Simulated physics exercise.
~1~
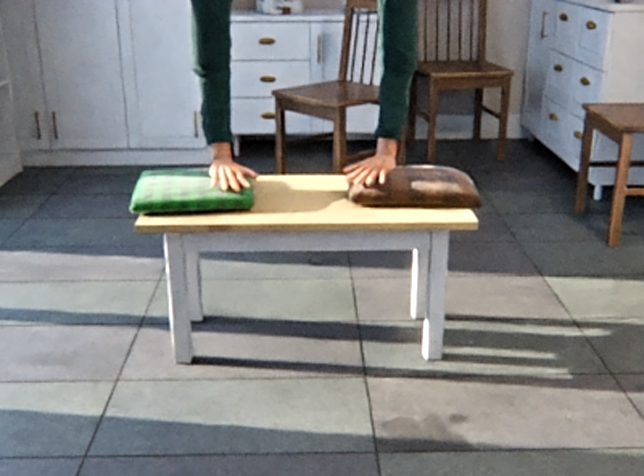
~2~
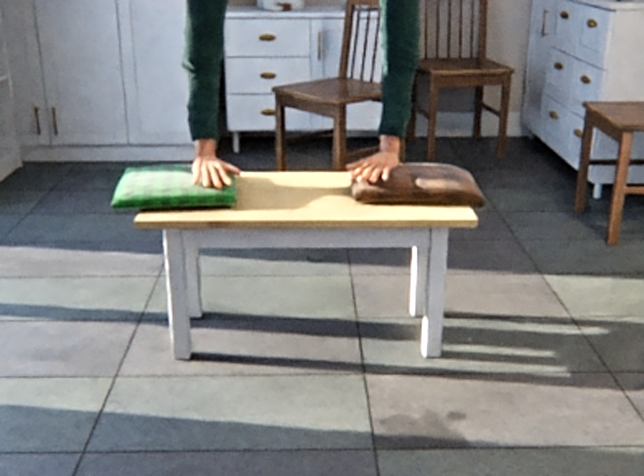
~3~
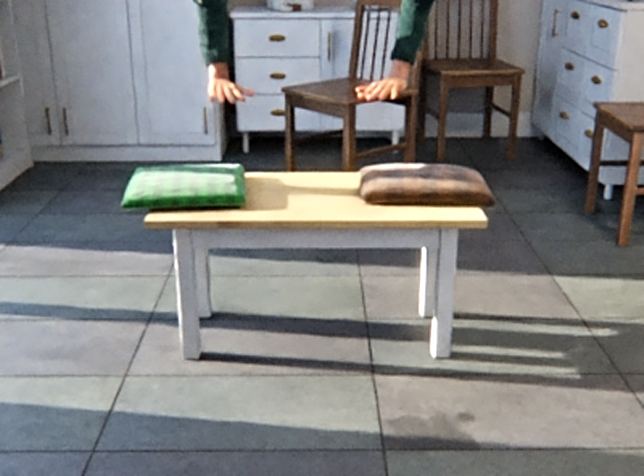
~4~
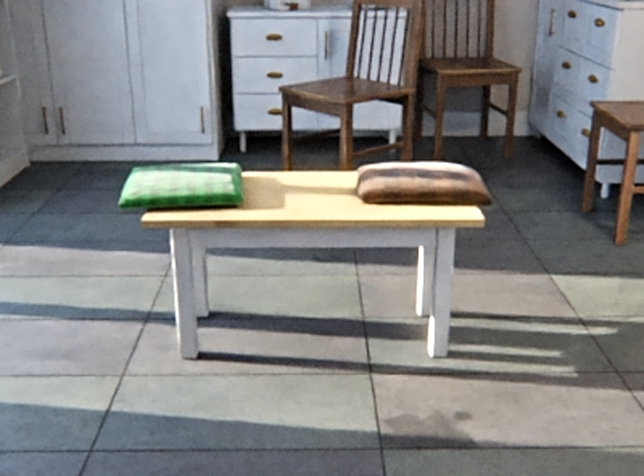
In a sunlit kitchen with grey floor tiles, white cabinets and brown wooden chairs, a slightly swaying camera looks from the front at a low table with a pale top and white legs. A green checked cushion lies on the left and a brown checked, blanket-like pad on the right. A person in dark green sleeves presses a hand on each and eases them outward, the green one sliding until it overhangs the left end a little. The hands then lift off and withdraw from view. Both items stay on the table, lying still at opposite ends.
